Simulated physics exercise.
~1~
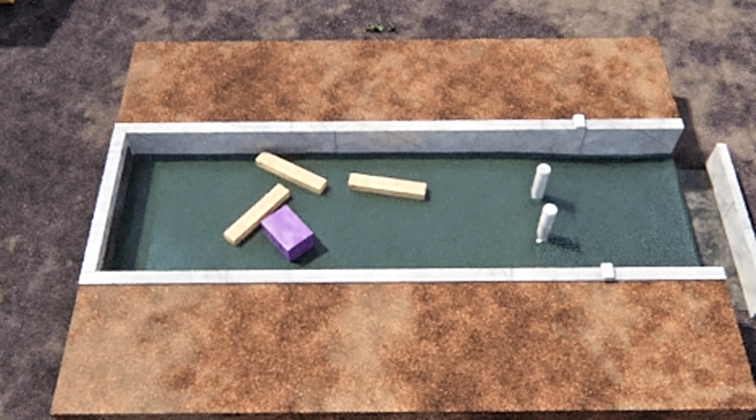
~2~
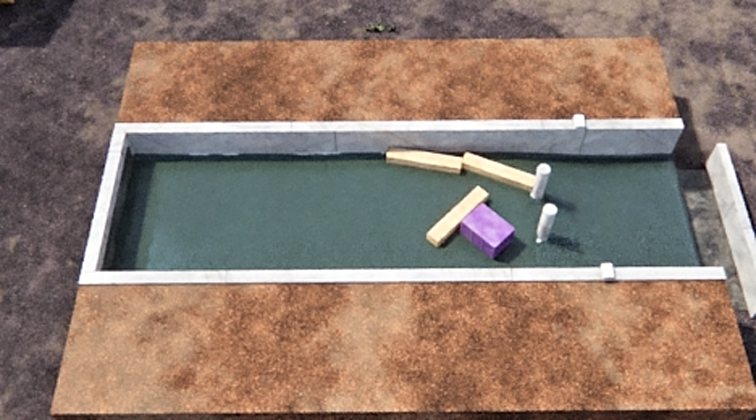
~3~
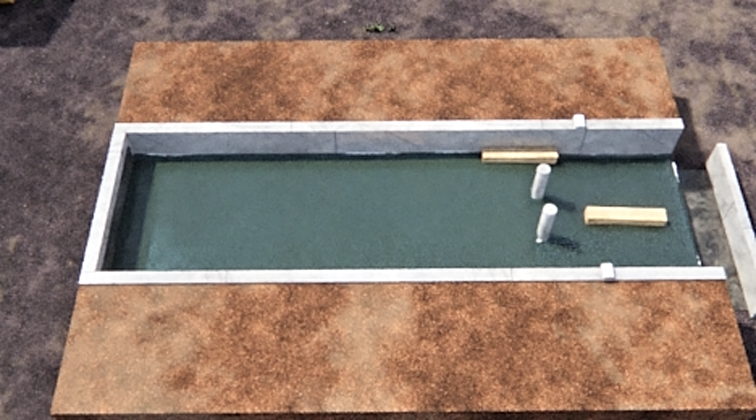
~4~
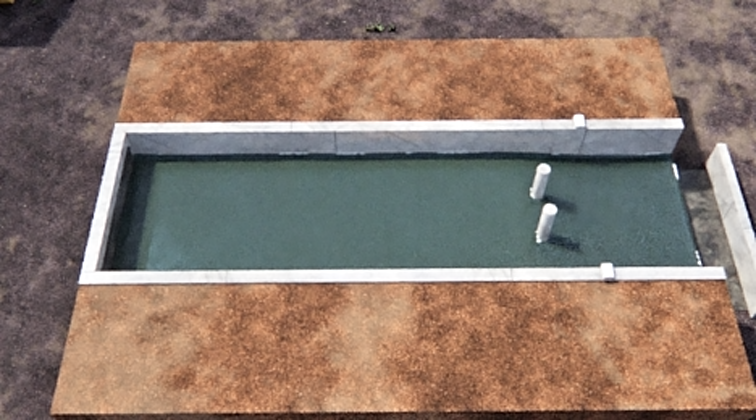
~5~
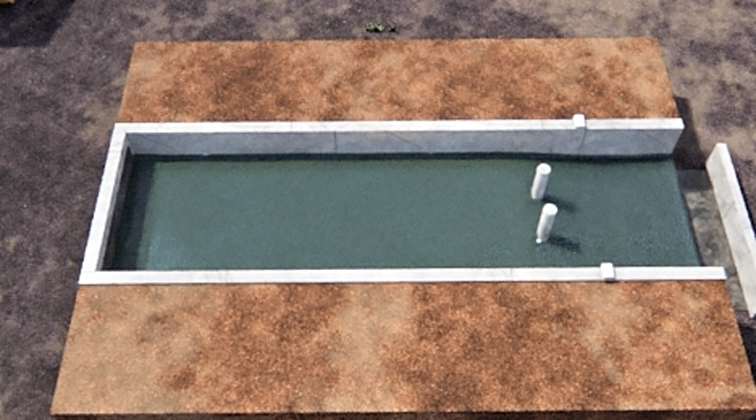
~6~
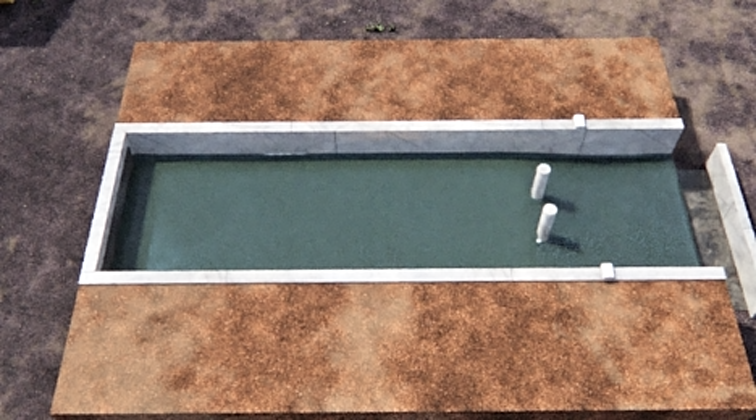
Three wooden beams and a purple crate drift right past two white posts and leave the channel.
